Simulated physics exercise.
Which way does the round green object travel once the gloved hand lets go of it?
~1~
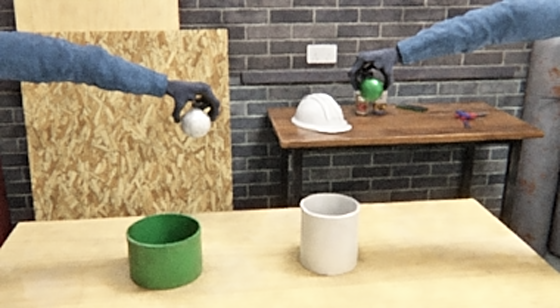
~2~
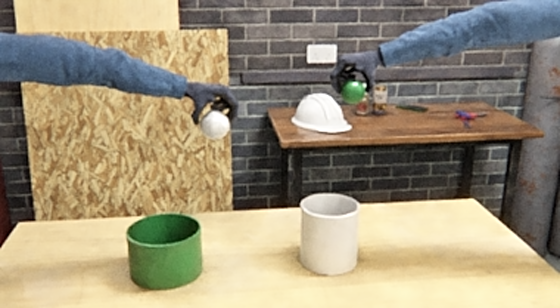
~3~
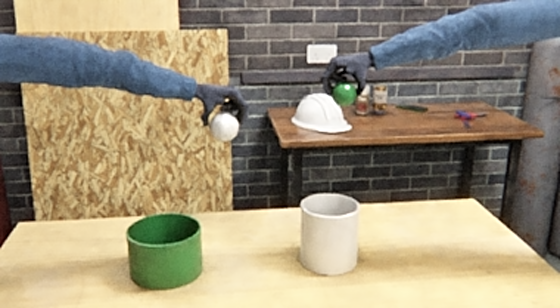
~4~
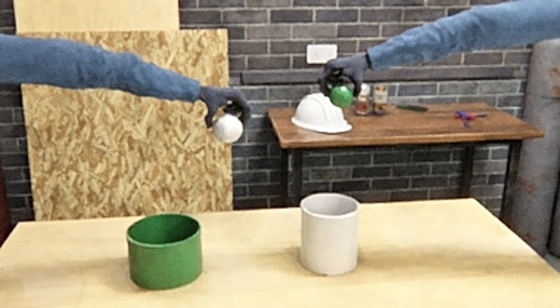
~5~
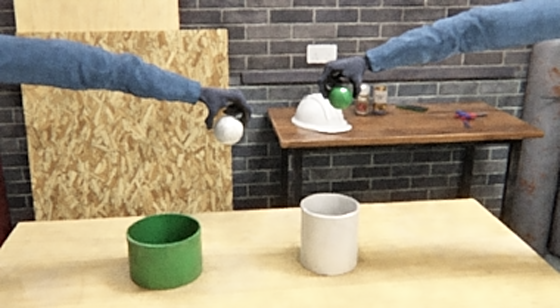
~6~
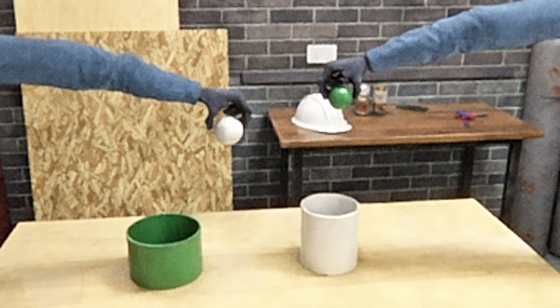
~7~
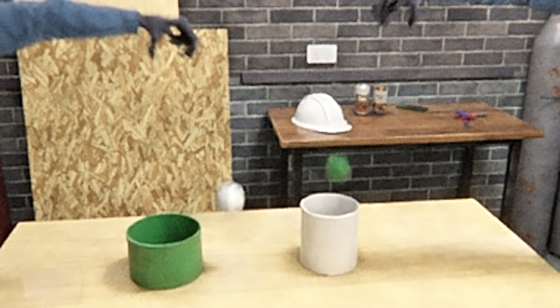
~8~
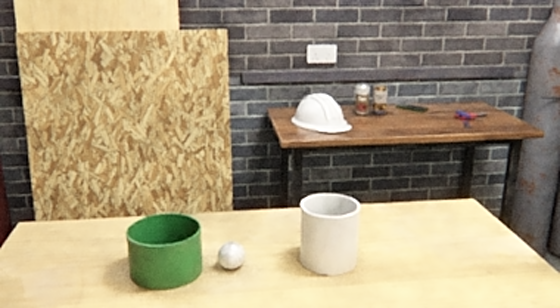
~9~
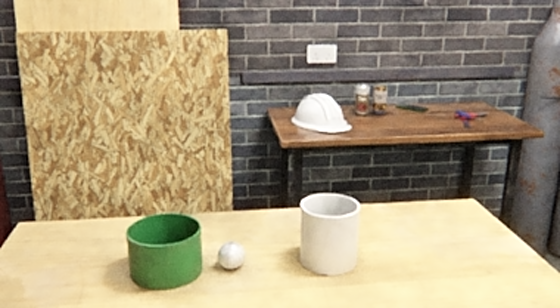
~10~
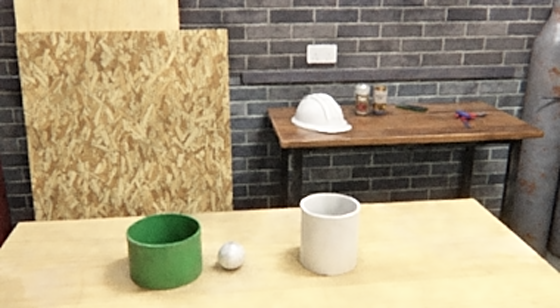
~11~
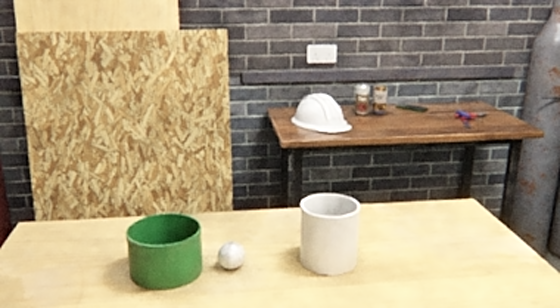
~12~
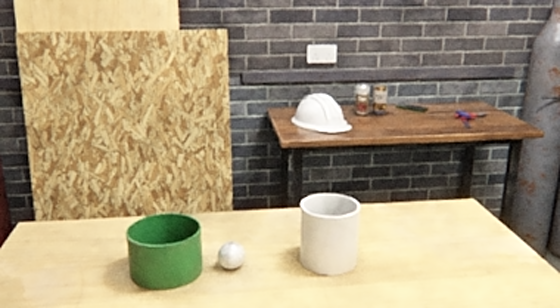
It moves down, falling into the white pot below.
